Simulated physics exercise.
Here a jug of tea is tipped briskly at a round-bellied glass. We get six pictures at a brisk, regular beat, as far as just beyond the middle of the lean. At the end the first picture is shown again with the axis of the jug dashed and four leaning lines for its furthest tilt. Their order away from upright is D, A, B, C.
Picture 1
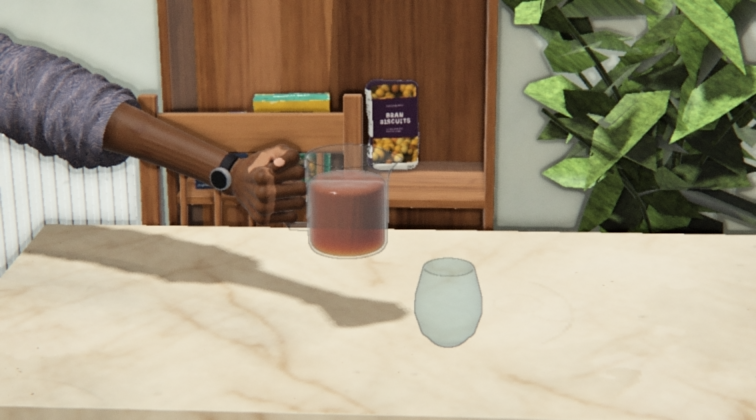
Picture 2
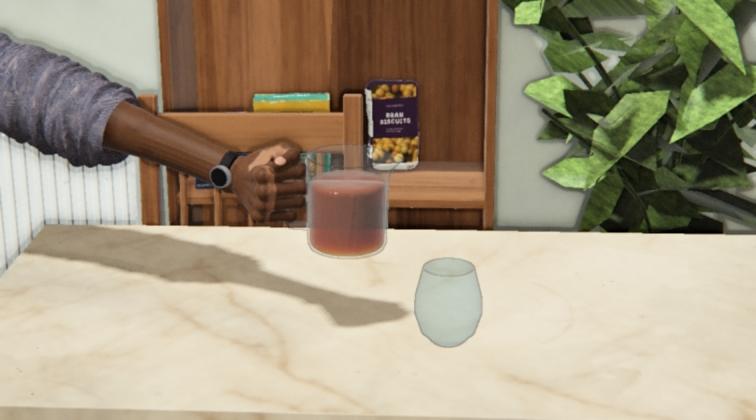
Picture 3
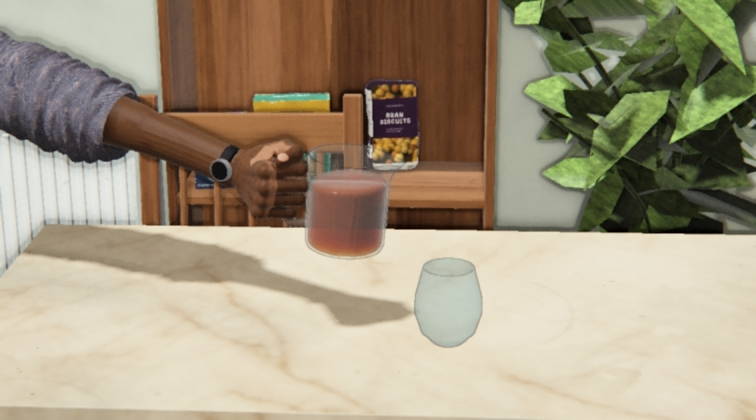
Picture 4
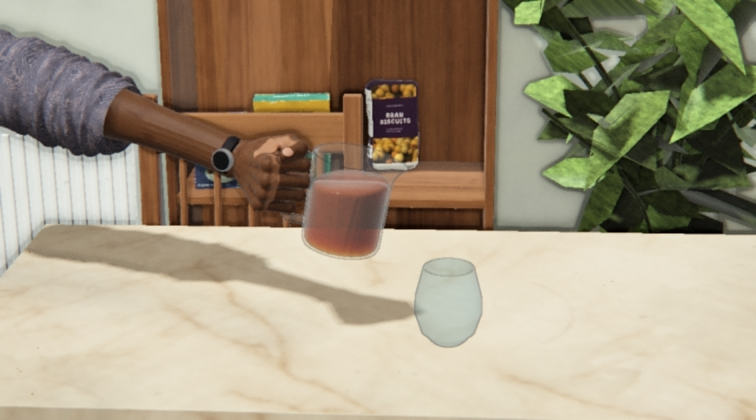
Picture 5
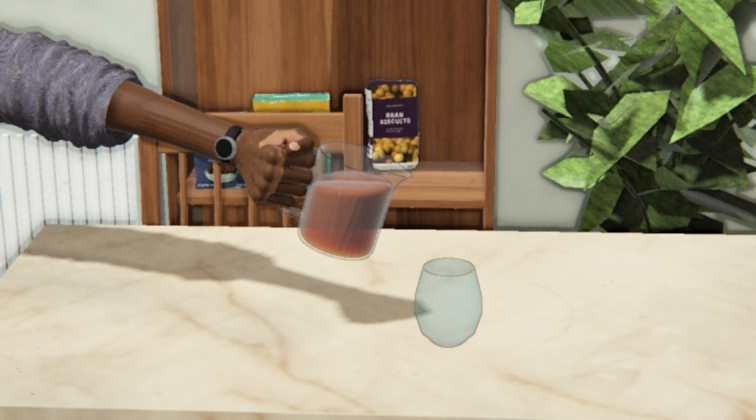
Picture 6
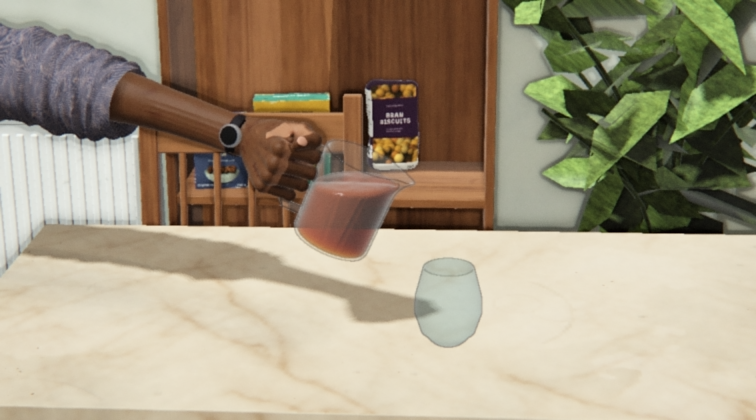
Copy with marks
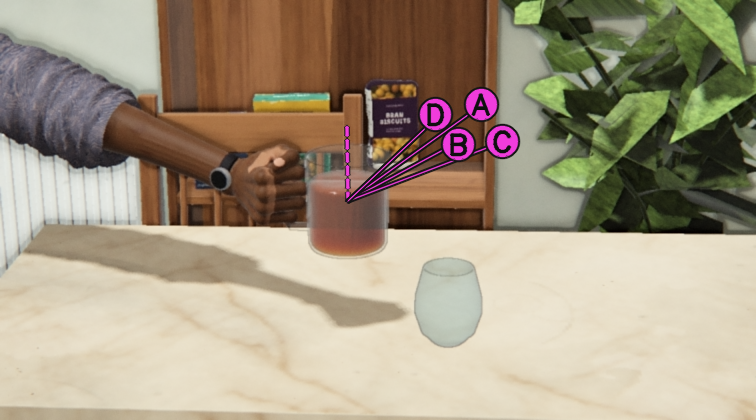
To begin with, a hand reaching in from the left holds a clear jug of reddish-brown tea upright above a pale marble counter, near an empty round-bellied glass. The hand then lifts slightly and tilts the jug rightward, gradually at first and then further, while the tea stays inside.
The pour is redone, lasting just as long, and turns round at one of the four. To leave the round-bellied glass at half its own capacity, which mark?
I would pick tilt B.
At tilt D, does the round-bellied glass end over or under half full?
Under half.
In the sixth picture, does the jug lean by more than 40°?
No.
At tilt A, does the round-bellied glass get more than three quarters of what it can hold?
No, it does not.
On the marked copy, A at (467, 115); B at (441, 150); C at (486, 148); D at (424, 128).
With A, the round-bellied glass ends with about 30 % of what it can hold.
With B, the round-bellied glass ends with about 47 % of what it can hold.
With C, the round-bellied glass ends with about 62 % of what it can hold; 4 % of the tea is spilt.
With D, the round-bellied glass ends with about 17 % of what it can hold.
